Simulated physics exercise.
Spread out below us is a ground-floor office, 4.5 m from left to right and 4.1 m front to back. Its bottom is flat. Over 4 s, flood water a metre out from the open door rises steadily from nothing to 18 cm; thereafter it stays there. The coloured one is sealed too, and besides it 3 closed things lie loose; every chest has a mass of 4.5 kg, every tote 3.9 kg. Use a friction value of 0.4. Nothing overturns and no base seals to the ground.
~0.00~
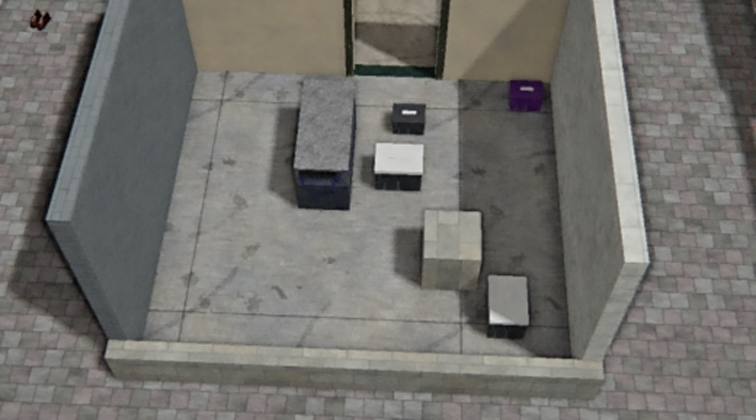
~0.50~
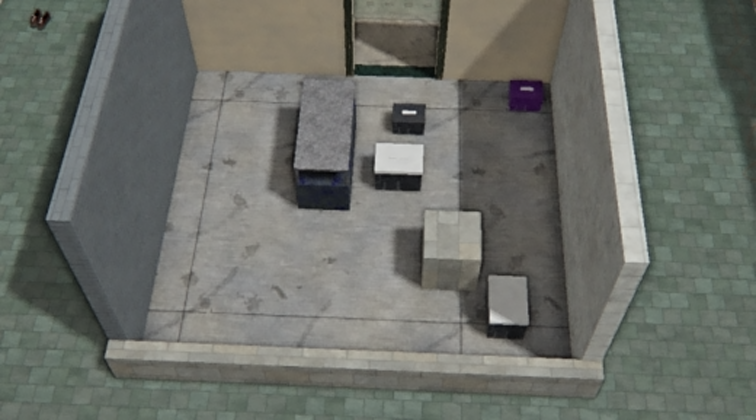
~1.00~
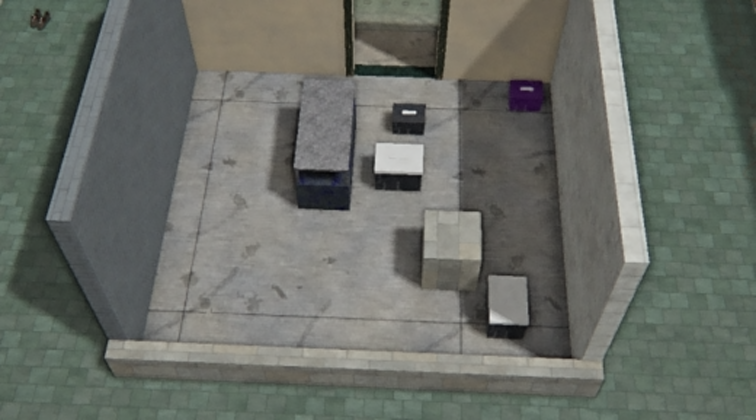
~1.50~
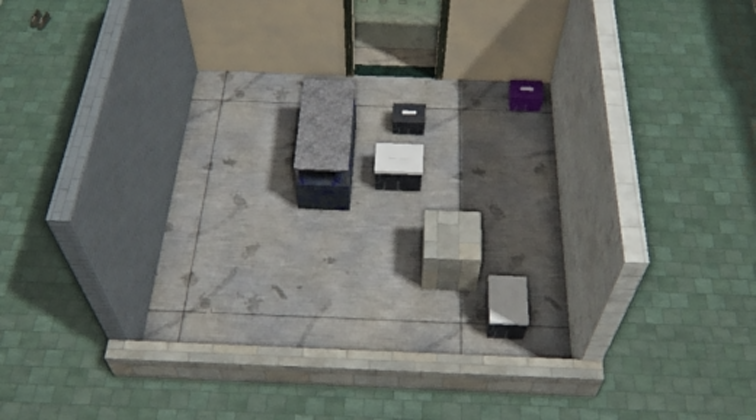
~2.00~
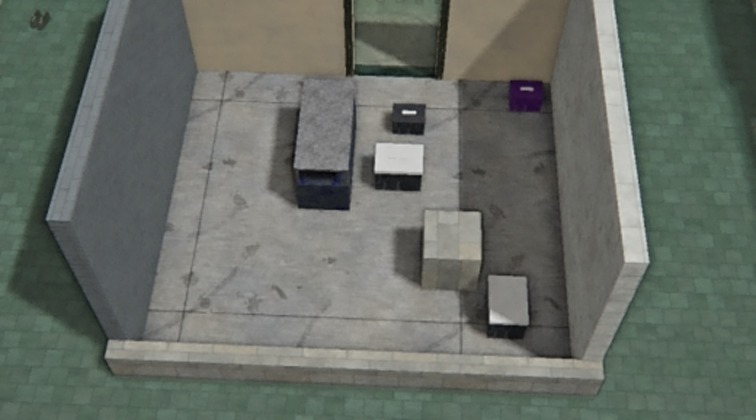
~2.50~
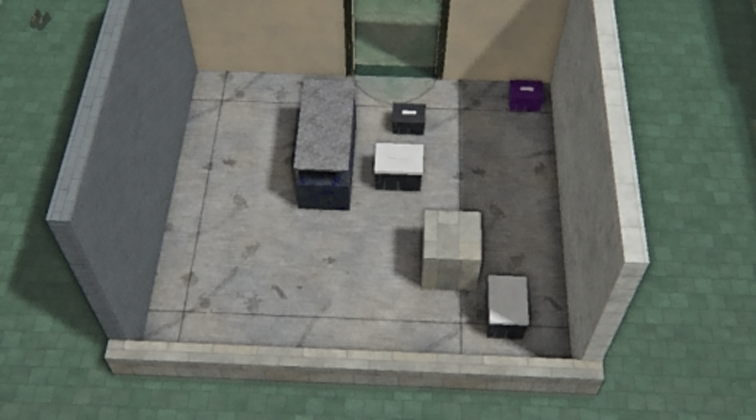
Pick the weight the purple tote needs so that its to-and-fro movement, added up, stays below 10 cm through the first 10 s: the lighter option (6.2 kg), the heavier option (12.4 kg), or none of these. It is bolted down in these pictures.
Pick: The lighter option.
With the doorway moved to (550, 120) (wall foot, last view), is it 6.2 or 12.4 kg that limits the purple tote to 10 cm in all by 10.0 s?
Result: Neither option suffices.
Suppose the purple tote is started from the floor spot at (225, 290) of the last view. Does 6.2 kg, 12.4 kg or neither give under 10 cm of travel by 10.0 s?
Both loads work.
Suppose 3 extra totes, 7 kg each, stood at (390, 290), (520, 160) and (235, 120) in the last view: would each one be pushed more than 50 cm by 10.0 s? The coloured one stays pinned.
In that order: Beyond it, within it, within it.
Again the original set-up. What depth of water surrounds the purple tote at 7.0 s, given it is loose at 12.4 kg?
Depth: Approx. 1 cm.
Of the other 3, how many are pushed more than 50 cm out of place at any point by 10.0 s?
2 in all.
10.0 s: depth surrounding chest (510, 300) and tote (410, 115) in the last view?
First roughly 6 cm, second roughly 9 cm.
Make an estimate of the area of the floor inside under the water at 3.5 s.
About 1.5 m2 is covered.
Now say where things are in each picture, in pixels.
The purple tote at (527, 89), on the bottom; water covers 0.0 m2; 0 of 4 have shifted, in the first picture.
The purple tote at (527, 89), on the bottom; 0.0 m2 under water; 0 of 4 have shifted, in the second picture.
The purple tote at (527, 89), on the bottom; 0.0 m2 under water; 0 of 4 have shifted, in the third picture.
The purple tote at (527, 89), on the bottom; water covers 0.0 m2; 0 of 4 have shifted, in the fourth picture.
The purple tote at (527, 89), on the bottom; 0.0 m2 under water; 0 of 4 have shifted, in the fifth picture.
The purple tote at (527, 89), on the bottom; water covers 0.3 m2; 0 of 4 have shifted, in the sixth picture.
After 3.5 s the purple tote would be 0 cm from its start with 6.2 kg and 0 cm from its start with 12.4 kg; 0 cm of water round it then.
After 4.5 s the purple tote would be 0 cm from its start with 6.2 kg and 0 cm from its start with 12.4 kg; 0 cm of water round it then.
After 7.0 s the purple tote would be 0 cm from its start with 6.2 kg and 0 cm from its start with 12.4 kg; 1 cm of water round it then.
After 10.0 s the purple tote would be 0 cm from its start with 6.2 kg and 0 cm from its start with 12.4 kg; 3 cm of water round it then.
